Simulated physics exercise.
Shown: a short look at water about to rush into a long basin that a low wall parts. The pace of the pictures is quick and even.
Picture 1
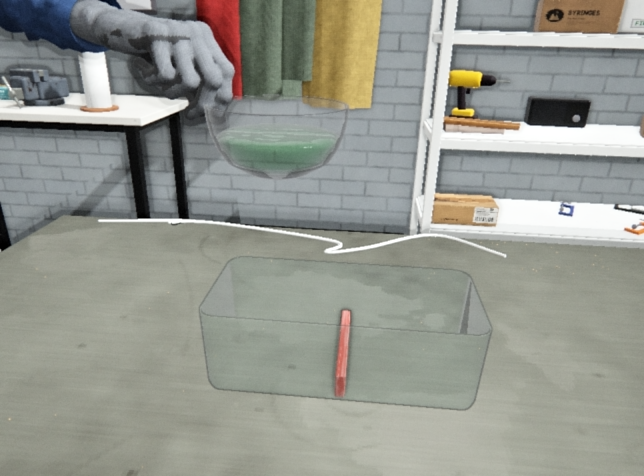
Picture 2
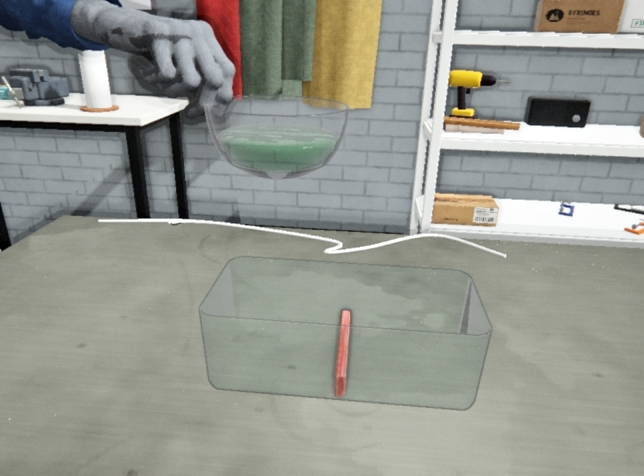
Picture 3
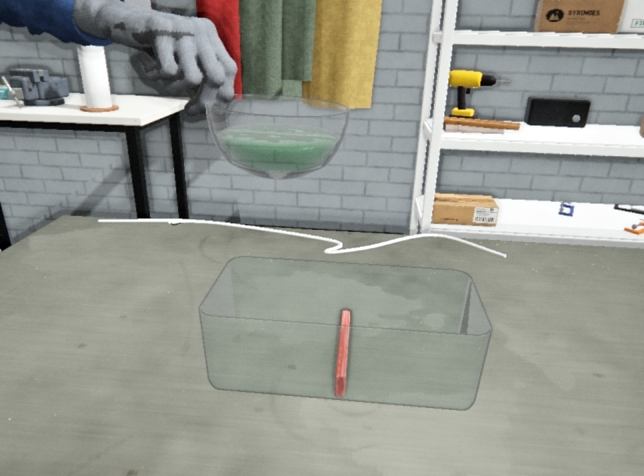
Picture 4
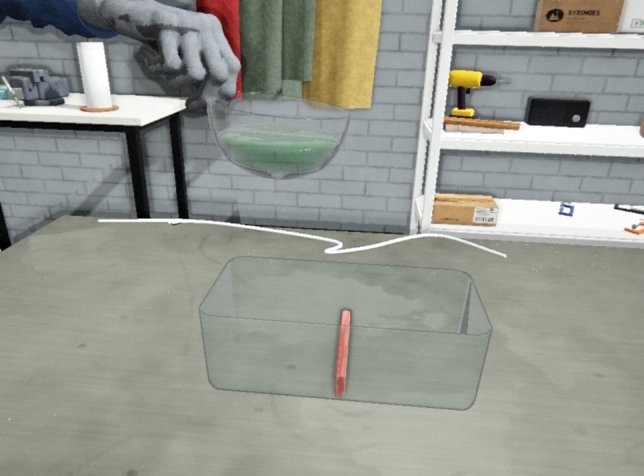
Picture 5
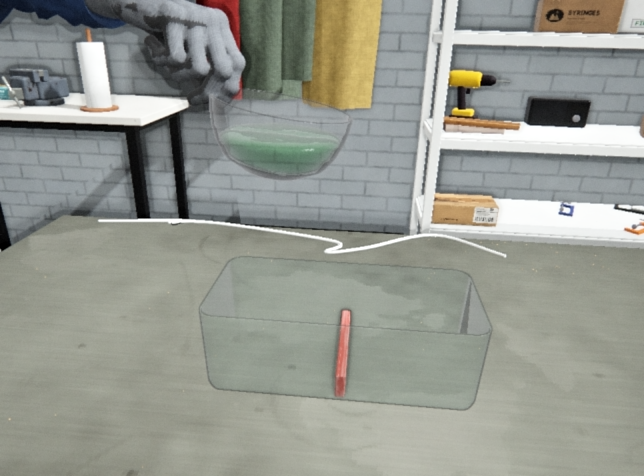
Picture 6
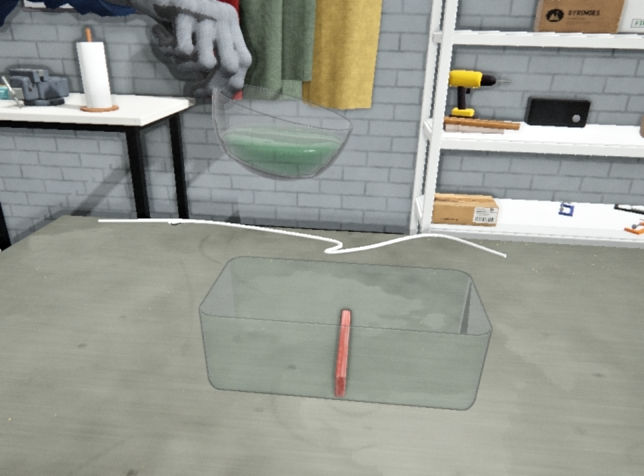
In a workshop with a grey brick wall, seen from the front and slightly above a grey tabletop, the camera stays still. A clear rectangular basin with a short red divider sits before a wavy white line, while a grey hand in a blue sleeve holds a clear bowl of greenish liquid above, at upper left. The hand slowly tilts the bowl, lowering its right side slightly.
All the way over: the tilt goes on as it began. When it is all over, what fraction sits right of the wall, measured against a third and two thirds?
It finishes at more than two thirds.
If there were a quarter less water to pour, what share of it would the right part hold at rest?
It would be somewhere near 85 %.
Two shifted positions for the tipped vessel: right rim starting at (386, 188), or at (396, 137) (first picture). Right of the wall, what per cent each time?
In order, some 95 and 90 percent.
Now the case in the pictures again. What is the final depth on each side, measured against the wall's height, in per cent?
Close to 10 for the left and 50 for the right.
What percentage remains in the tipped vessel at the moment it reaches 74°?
About 50 %.
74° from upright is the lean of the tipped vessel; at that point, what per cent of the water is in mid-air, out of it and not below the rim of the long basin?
Roughly 45 percent.
A moment on, the tilt is 74° and 49 per cent is still to pour, 0 is left of the wall and 6 right of it.
Next, the tilt is 107° and 1 per cent is still to pour, 8 is left of the wall and 77 right of it.
Then the tilt is 111° and 0 per cent is still to pour, 15 is left of the wall and 84 right of it.
Later the tilt is 111° and 0 per cent is still to pour, 15 is left of the wall and 83 right of it.
Finally, 15 per cent lies left of the wall, 83 right of it and 2 outside.
